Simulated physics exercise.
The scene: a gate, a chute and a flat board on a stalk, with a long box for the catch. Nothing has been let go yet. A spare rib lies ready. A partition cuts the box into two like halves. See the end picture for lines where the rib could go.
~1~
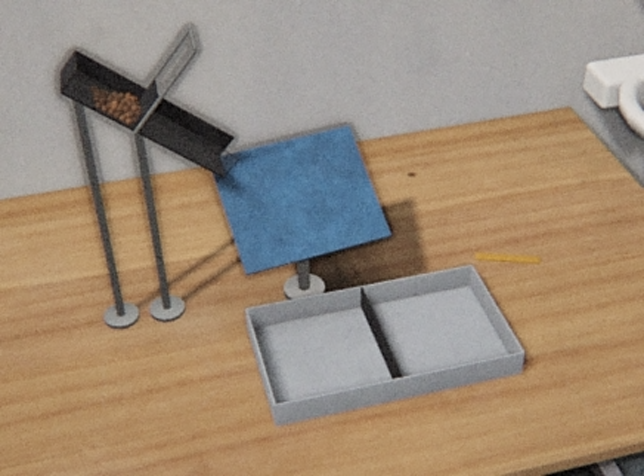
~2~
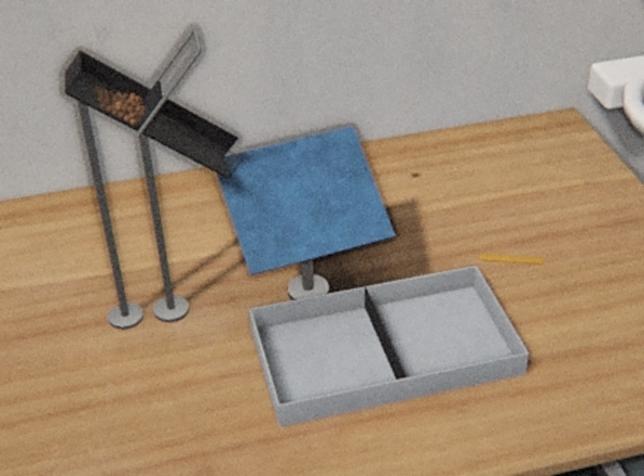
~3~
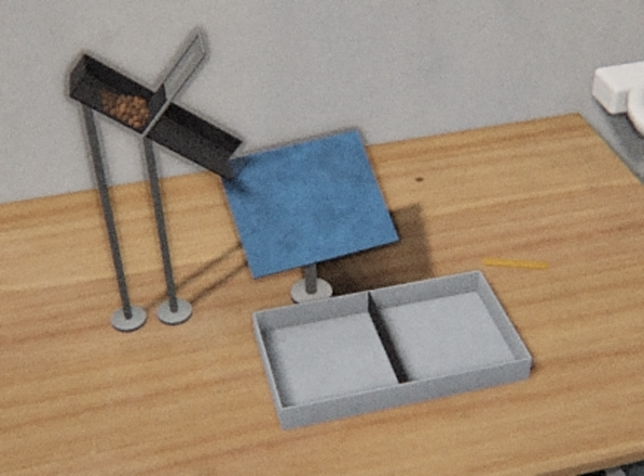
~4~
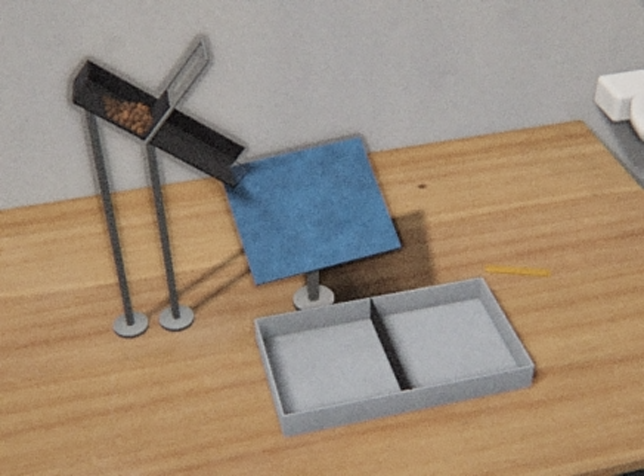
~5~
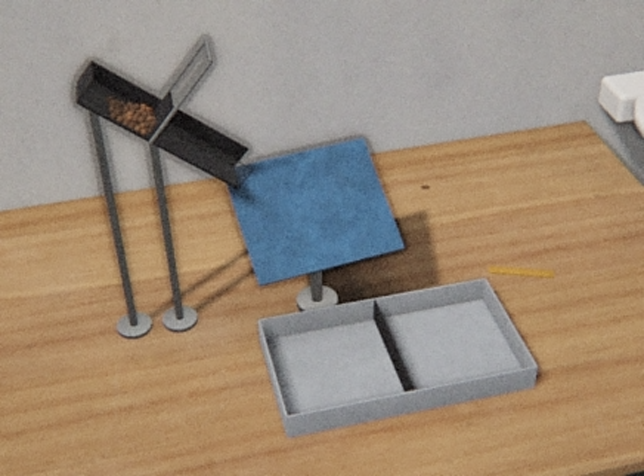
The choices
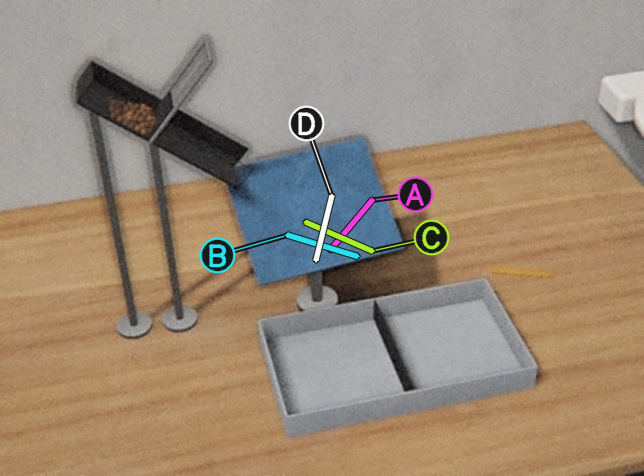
The clip opens on a dark sloping chute holding small brown balls behind a raised gate, beside a tilted blue board and a gray box split by a partition on a wooden table. The whole view shifts slightly, the objects drifting a little right and down together, while the balls and gate stay put.
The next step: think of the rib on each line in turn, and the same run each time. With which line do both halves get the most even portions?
C works best here.
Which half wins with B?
The right half.
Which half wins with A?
Left.
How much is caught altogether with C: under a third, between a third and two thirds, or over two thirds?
Over two thirds.
On the marked copy, line A from (372, 200) to (330, 249); line B from (287, 235) to (356, 256); line C from (306, 222) to (372, 251); line D from (331, 196) to (316, 259).
With A, of what is caught, all but a few in the left half, only a few in the right.
With B, of what is caught, a small share in the left half, all but a few in the right.
With C, of what is caught, close to half in the left half, close to half in the right.
With D, of what is caught, all but a few in the left half, only a few in the right.
